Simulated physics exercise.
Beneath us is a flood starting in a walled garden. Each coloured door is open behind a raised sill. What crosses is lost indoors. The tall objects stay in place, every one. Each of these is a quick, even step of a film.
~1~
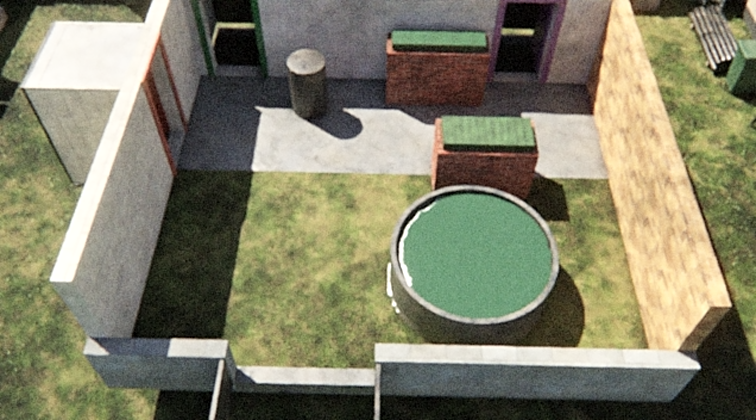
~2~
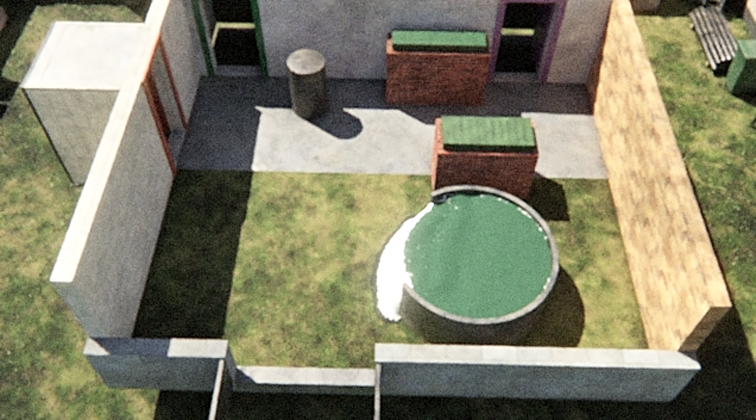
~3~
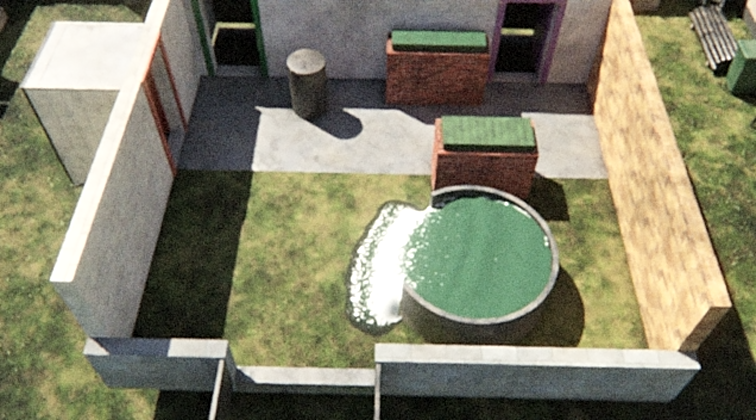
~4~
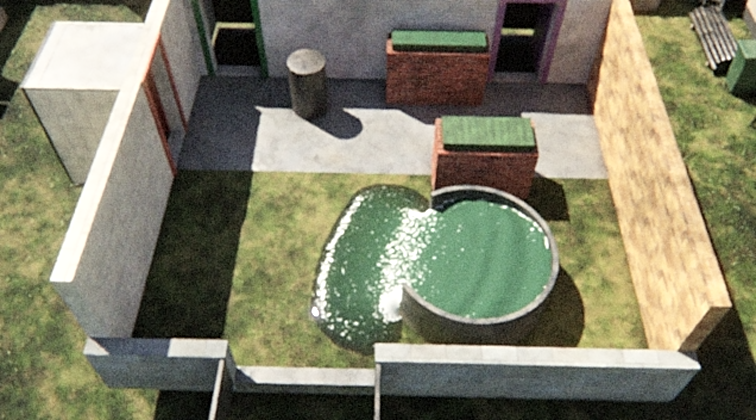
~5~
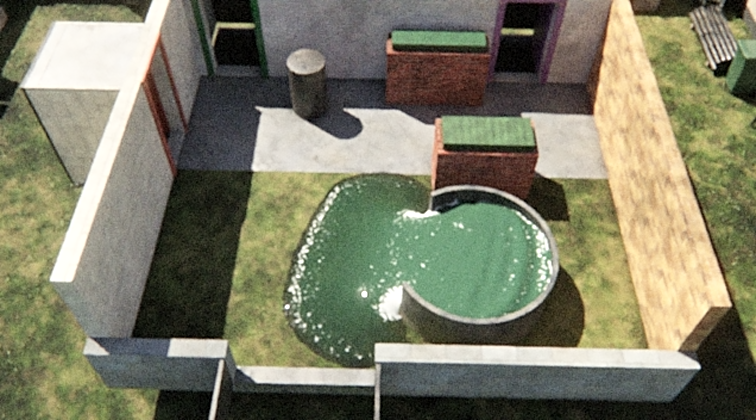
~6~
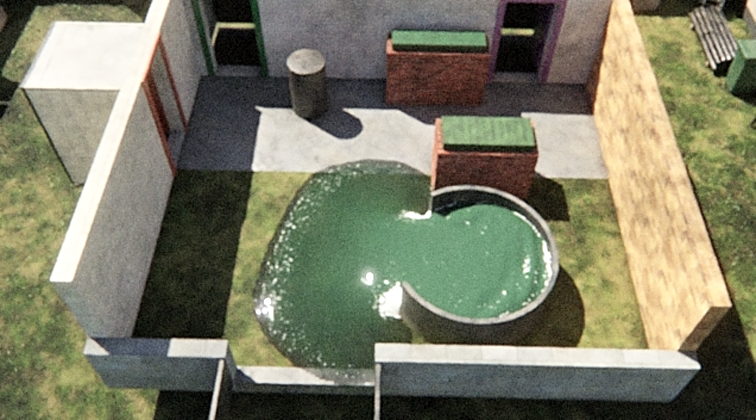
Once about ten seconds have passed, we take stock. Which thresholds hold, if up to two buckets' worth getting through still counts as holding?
The purple door holds; the red door does not hold; the green door does not hold.
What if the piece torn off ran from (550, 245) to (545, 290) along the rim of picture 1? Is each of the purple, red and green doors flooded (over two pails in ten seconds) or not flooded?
Here's how it goes: The purple door overshoots, the red door comes in low, the green door comes in low.
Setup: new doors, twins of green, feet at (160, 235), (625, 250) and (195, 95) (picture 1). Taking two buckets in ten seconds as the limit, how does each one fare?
One after the other: Goes over, is under, passes that mark.
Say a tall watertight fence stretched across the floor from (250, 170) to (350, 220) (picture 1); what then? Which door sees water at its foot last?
I'd pick the purple one.
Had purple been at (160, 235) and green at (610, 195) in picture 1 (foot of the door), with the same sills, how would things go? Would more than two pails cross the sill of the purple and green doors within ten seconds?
I'd say the purple door beats the mark and the green door remains short of it.
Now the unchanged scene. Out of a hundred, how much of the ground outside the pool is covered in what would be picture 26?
Some 65 per cent.
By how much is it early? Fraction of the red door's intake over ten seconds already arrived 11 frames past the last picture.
Close to 0 %.
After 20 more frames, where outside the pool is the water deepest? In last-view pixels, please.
Check close to (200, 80).
A moment on, water covers 40 % of the floor; the purple door not reached, the red door not reached, the green door not reached.
Next, water covers 60 % of the floor; the purple door not reached, the red door wet at the sill, nothing in, the green door not reached.
Then, water covers 65 % of the floor; the purple door not reached, the red door over two buckets in, the green door over two buckets in.
Later, water covers 70 % of the floor; the purple door wet at the sill, nothing in, the red door over two buckets in, the green door far over two buckets in.
In the end, water covers 85 % of the floor; the purple door wet at the sill, nothing in, the red door far over two buckets in, the green door far over two buckets in.
